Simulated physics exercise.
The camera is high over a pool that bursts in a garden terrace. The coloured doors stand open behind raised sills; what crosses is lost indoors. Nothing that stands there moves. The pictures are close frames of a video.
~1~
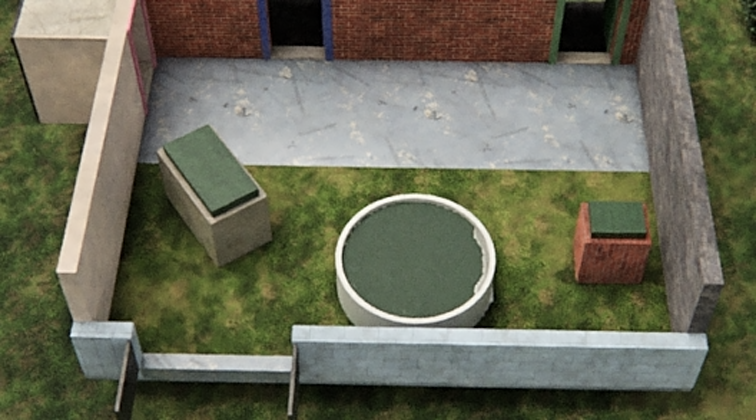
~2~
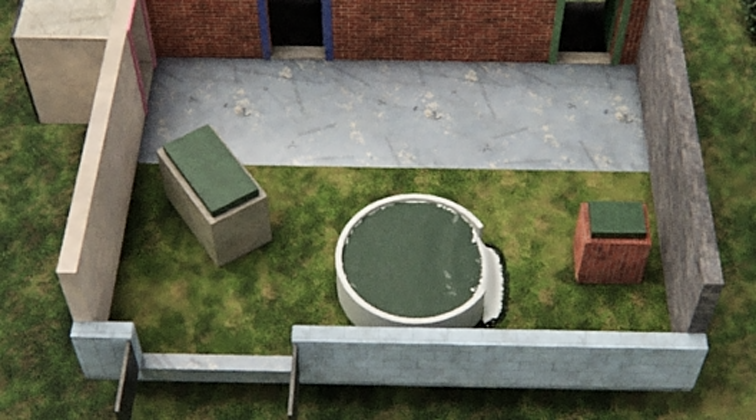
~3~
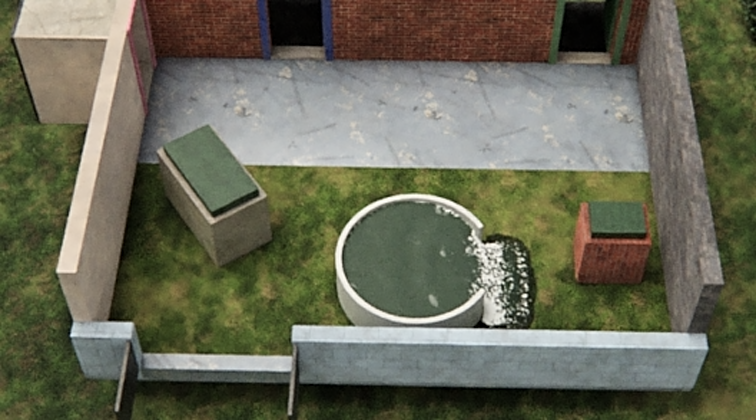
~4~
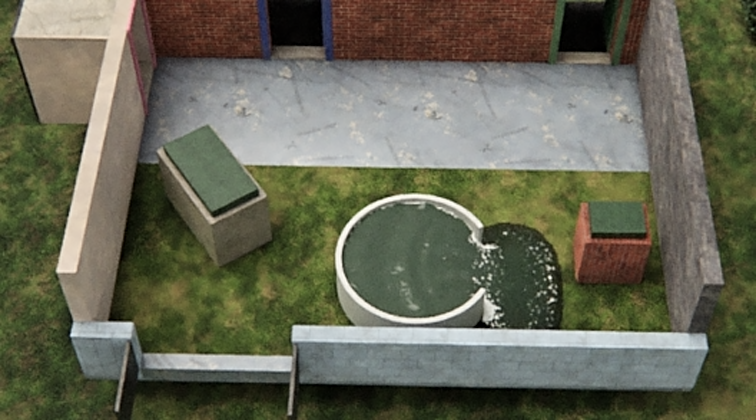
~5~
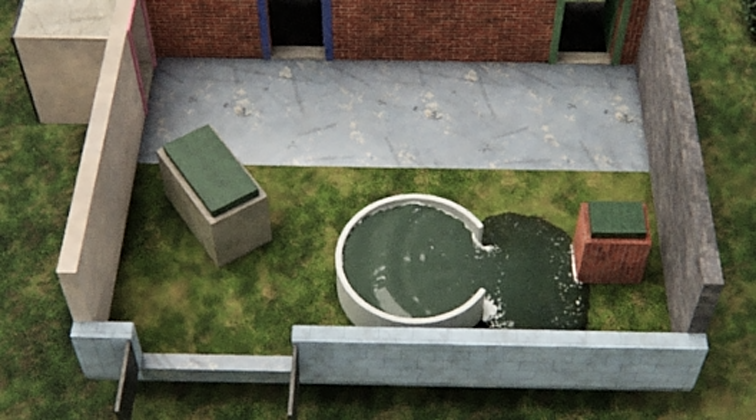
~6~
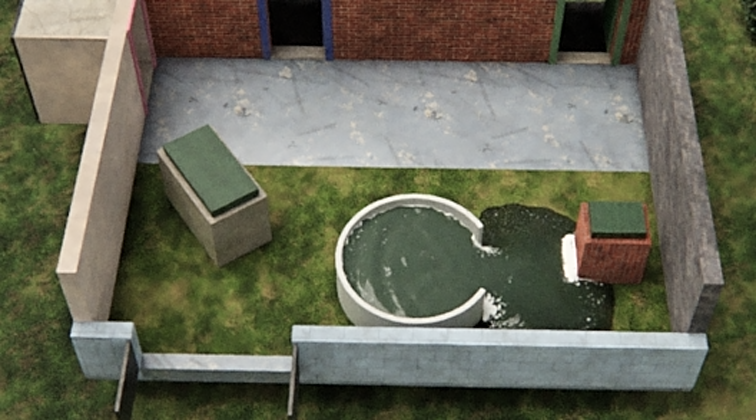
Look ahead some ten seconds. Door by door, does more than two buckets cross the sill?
In the end: The green door lets in a lot; the pink door admits no more than that; the blue door admits no more than that.
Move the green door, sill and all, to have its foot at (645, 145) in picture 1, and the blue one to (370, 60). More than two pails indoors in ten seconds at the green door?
The green one lets more in.
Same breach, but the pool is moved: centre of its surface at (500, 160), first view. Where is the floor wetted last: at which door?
Last comes the pink-painted one.
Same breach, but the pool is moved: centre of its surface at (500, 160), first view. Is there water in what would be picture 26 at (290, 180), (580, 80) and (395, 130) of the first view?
One after the other: Dry, covered, dry.
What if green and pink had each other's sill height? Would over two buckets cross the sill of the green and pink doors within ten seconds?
One by one: The green one lets less in, the pink one lets less in.
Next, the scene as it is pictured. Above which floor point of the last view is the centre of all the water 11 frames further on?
Around (502, 283).
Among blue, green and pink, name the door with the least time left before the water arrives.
It is the green-painted one.
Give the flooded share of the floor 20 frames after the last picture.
Near 40 in a hundred.
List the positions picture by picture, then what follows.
The pool at (415, 260) is whole and still, in the first frame.
The front is at (485, 322), out from the gap at (488, 277), in the second frame.
The front is at (516, 330), out from the gap at (487, 278), in the third frame.
Water pours out at (487, 278) and has run to a hidden place, in the fourth frame.
The front is at a hidden place, out from the gap at (487, 278), in the fifth frame.
The front is at (606, 321), out from the gap at (487, 278), in the sixth frame.
A moment on, water covers 15 % of the floor; the green door not reached, the pink door not reached, the blue door not reached.
Next, water covers 25 % of the floor; the green door not reached, the pink door not reached, the blue door not reached.
Then, water covers 40 % of the floor; the green door wet at the sill, nothing in, the pink door not reached, the blue door not reached.
Later, water covers 50 % of the floor; the green door over two buckets in, the pink door not reached, the blue door not reached.
In the end, water covers 80 % of the floor; the green door over two buckets in, the pink door not reached, the blue door wet at the sill, nothing in.
